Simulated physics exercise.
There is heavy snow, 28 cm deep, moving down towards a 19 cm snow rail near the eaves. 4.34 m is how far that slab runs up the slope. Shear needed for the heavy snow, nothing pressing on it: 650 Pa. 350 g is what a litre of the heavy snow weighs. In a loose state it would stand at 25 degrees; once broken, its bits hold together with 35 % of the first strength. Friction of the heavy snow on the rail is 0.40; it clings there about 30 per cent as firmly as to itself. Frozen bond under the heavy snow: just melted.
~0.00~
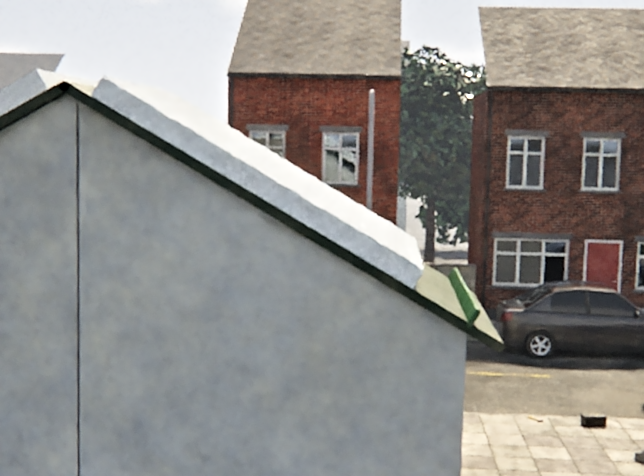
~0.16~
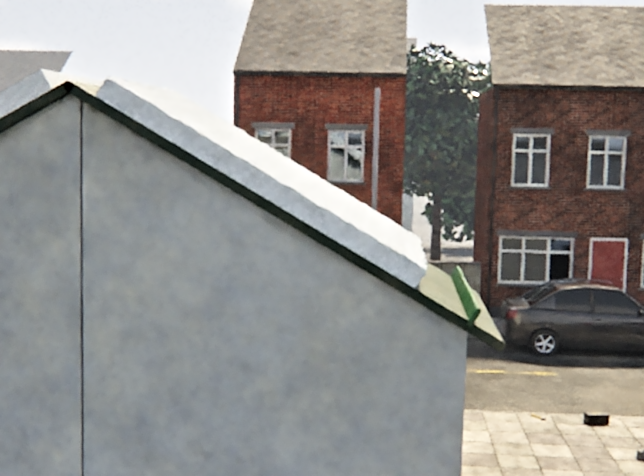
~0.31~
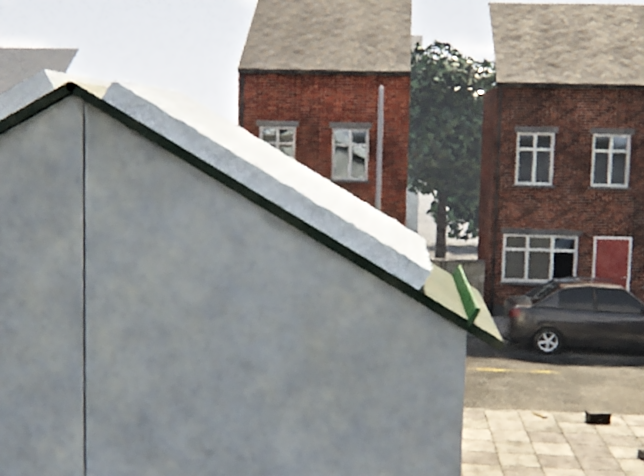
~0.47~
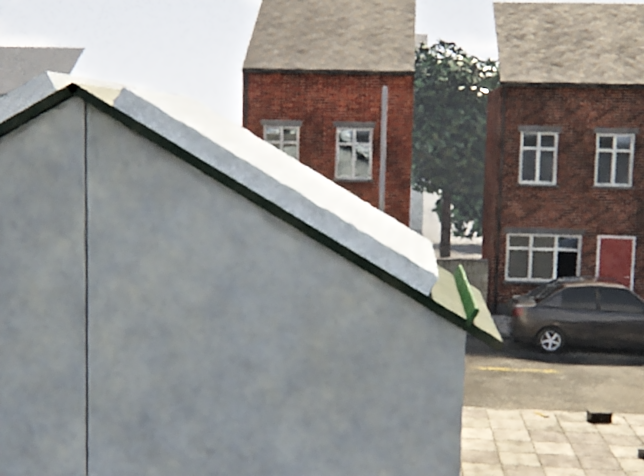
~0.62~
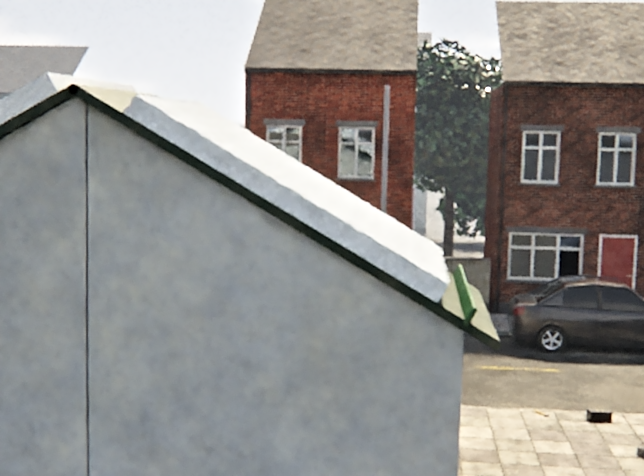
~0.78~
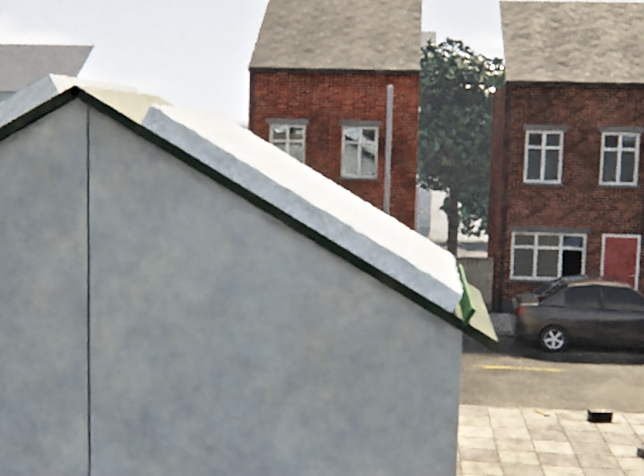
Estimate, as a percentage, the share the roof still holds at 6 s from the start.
I would say 55 %.
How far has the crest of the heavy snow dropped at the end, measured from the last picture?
I'd put it at something like 1.3 m.
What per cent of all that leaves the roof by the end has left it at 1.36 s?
I'd say near 0 per cent.
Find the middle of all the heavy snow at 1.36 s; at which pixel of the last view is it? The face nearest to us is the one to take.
It sits close to (370, 248).
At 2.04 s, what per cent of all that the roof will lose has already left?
Around 60 percent.
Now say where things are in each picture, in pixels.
The first frame shows leading edge of the heavy snow at (422, 273).
The second frame shows leading edge of the heavy snow at (425, 273), its middle shifted 2.1 cm.
The third frame shows leading edge of the heavy snow at (430, 275), its middle shifted 8.5 cm.
The fourth frame shows leading edge of the heavy snow at (437, 280), its middle shifted 20 cm.
The fifth frame shows leading edge of the heavy snow at (447, 288), its middle shifted 36 cm.
The sixth frame shows leading edge of the heavy snow at (461, 298), its middle shifted 57 cm.
After 1.36 s, 98 % of the snow is on the roof.
After 2.04 s, 74 % of the snow is on the roof.
After 2.72 s, 60 % of the snow is on the roof.
After 3.40 s, 56 % of the snow is on the roof.
After 6.00 s, at the end, 55 % of the snow is on the roof.
